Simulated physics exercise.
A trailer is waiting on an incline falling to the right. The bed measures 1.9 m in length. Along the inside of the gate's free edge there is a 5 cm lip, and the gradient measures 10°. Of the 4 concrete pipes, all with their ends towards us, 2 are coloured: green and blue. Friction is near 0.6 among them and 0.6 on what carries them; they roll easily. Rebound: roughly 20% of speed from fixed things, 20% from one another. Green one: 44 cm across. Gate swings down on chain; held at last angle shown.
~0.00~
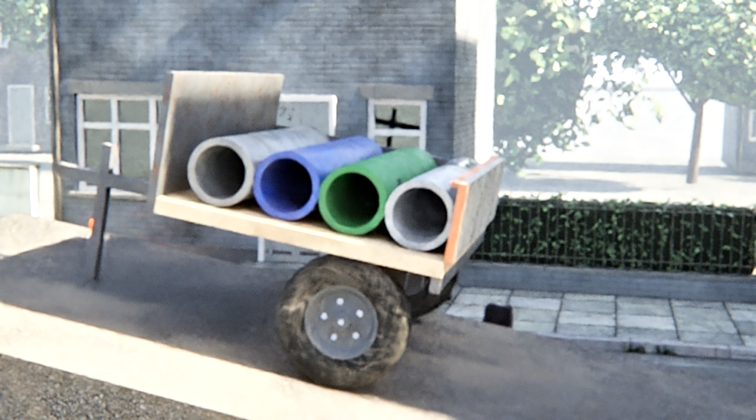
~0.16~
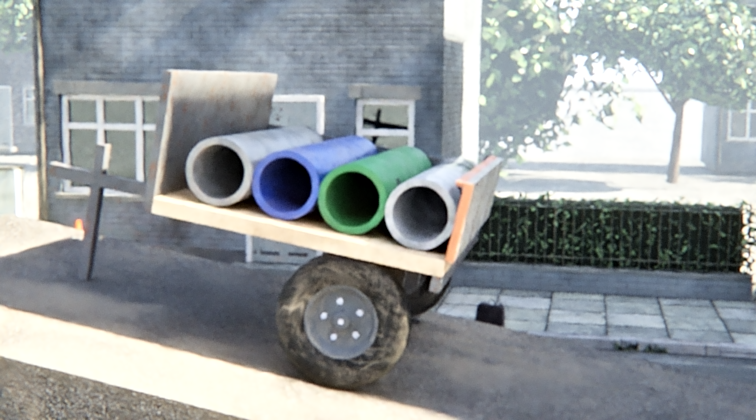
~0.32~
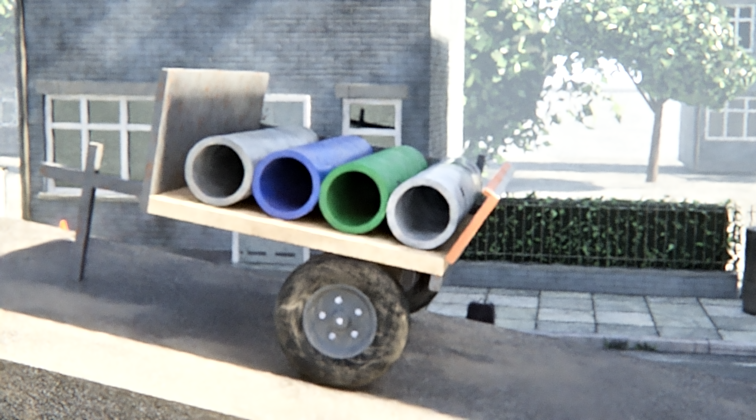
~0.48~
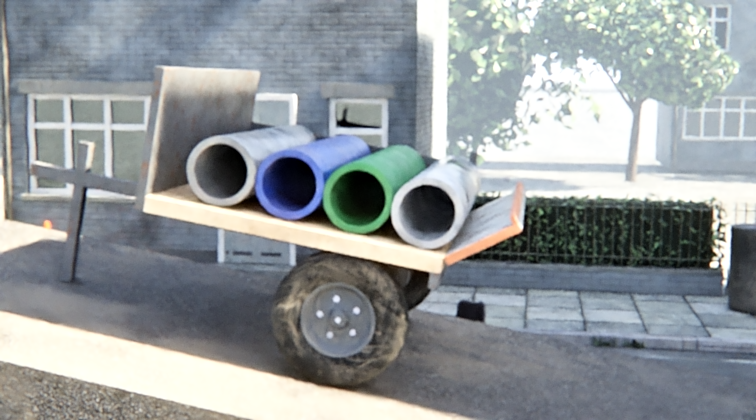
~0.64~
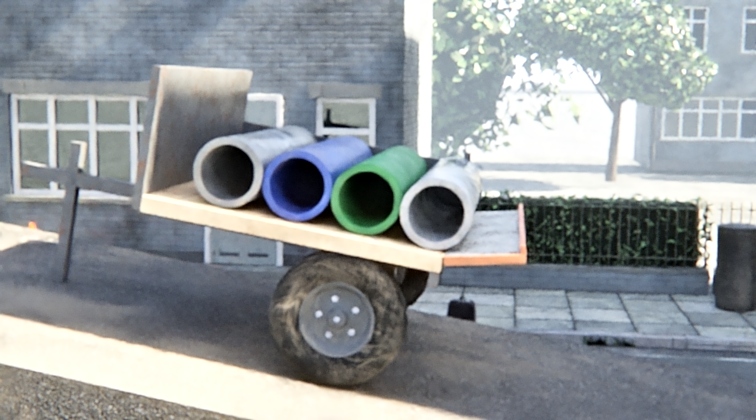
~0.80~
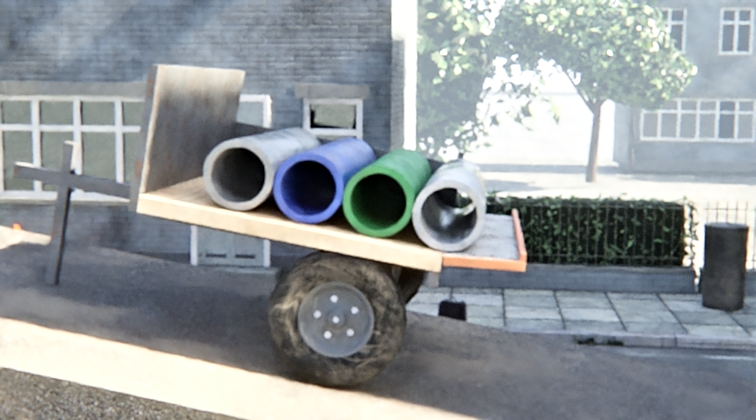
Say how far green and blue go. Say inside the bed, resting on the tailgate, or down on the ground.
For green: Inside the bed. For blue: Inside the bed.
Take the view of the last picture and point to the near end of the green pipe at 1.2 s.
(419, 210), more or less.
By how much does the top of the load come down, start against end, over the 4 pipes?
It sits roughly 10 cm lower at the end.
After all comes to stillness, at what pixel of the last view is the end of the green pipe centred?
Around (432, 213).
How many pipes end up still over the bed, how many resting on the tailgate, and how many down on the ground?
The split comes out as 3, 1 and 0.
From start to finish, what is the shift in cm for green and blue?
Green 50, blue 50.
By 1.2 s, green is on the bed, 20 cm short of the hinge, rolling right; blue is on the bed, 65 cm short of the hinge, rolling right; 0 out so far.
Finally (1.6 s), green is on the bed, 10 cm short of the hinge; blue is on the bed, 55 cm short of the hinge; 0 out so far.
